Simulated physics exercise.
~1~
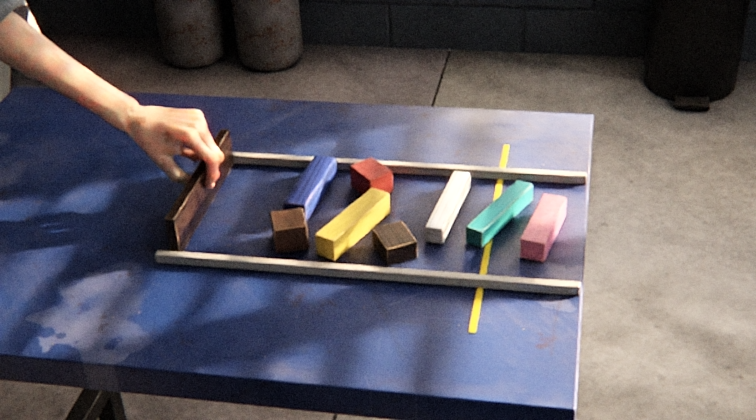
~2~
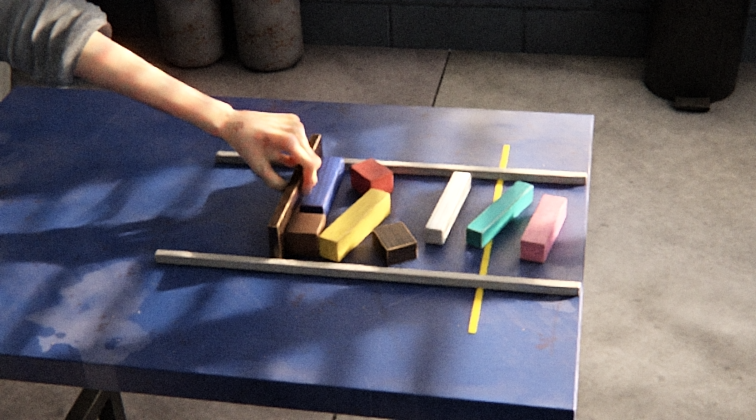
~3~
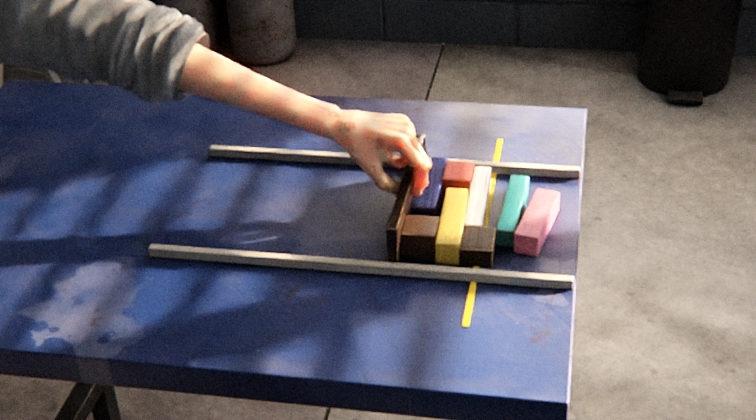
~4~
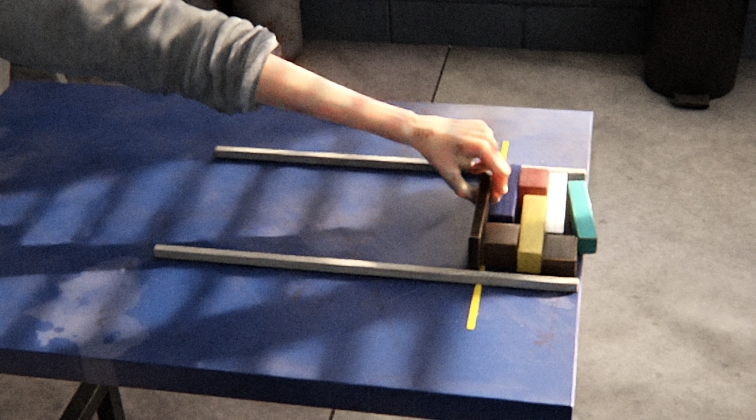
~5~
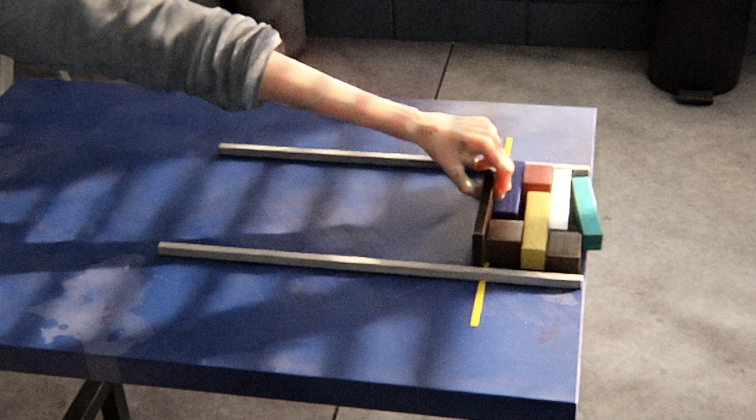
Hand sliding an upright board along a channel, bunching coloured blocks rightward until the pink one drops off the blue table's end.
